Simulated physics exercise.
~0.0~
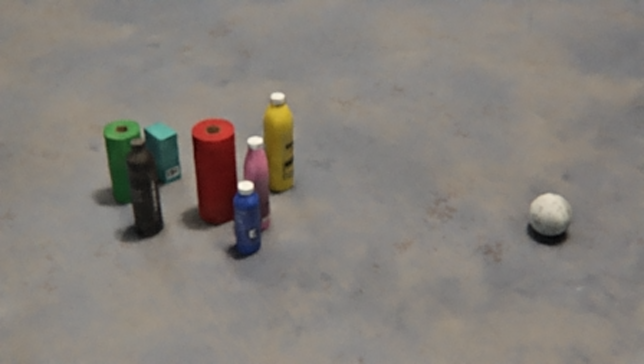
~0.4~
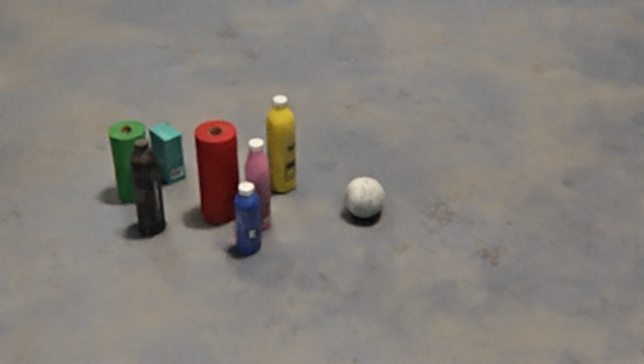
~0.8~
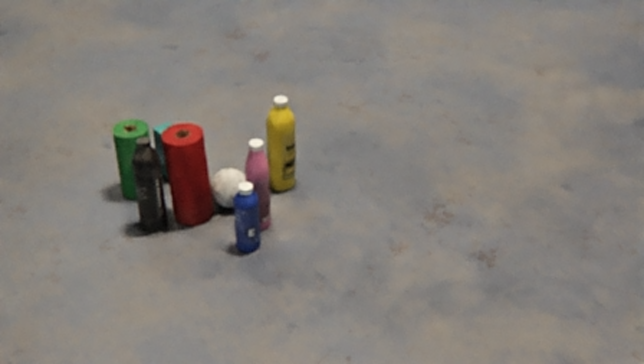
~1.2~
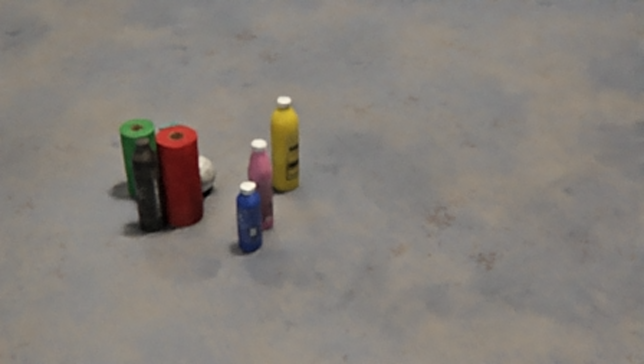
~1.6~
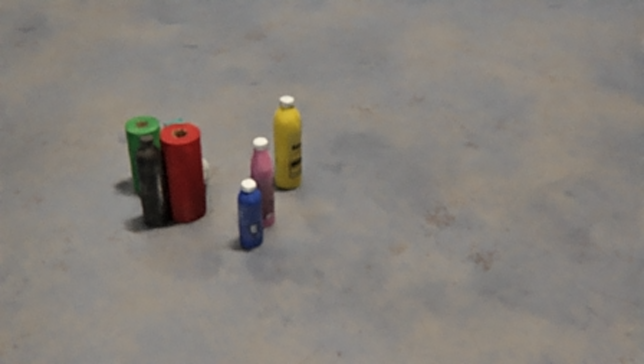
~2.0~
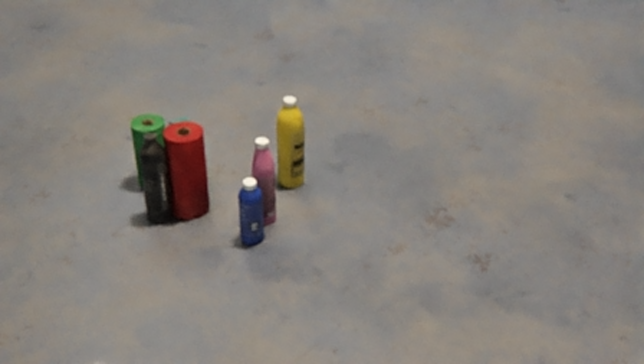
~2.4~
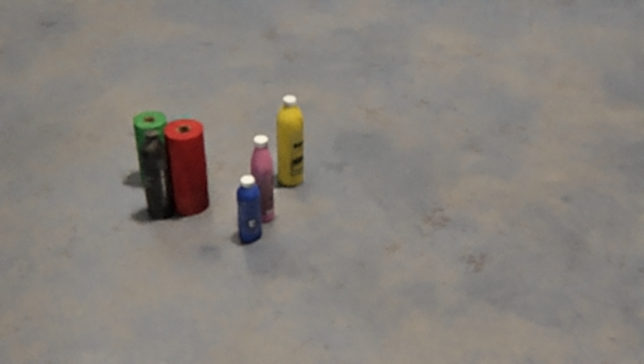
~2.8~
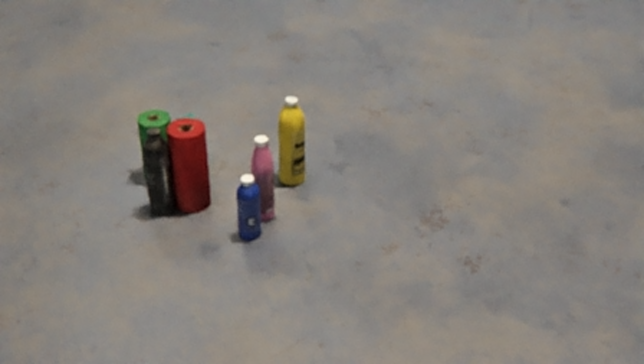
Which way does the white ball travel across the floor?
The white ball rolls to the left, from the open floor into the group of standing objects.
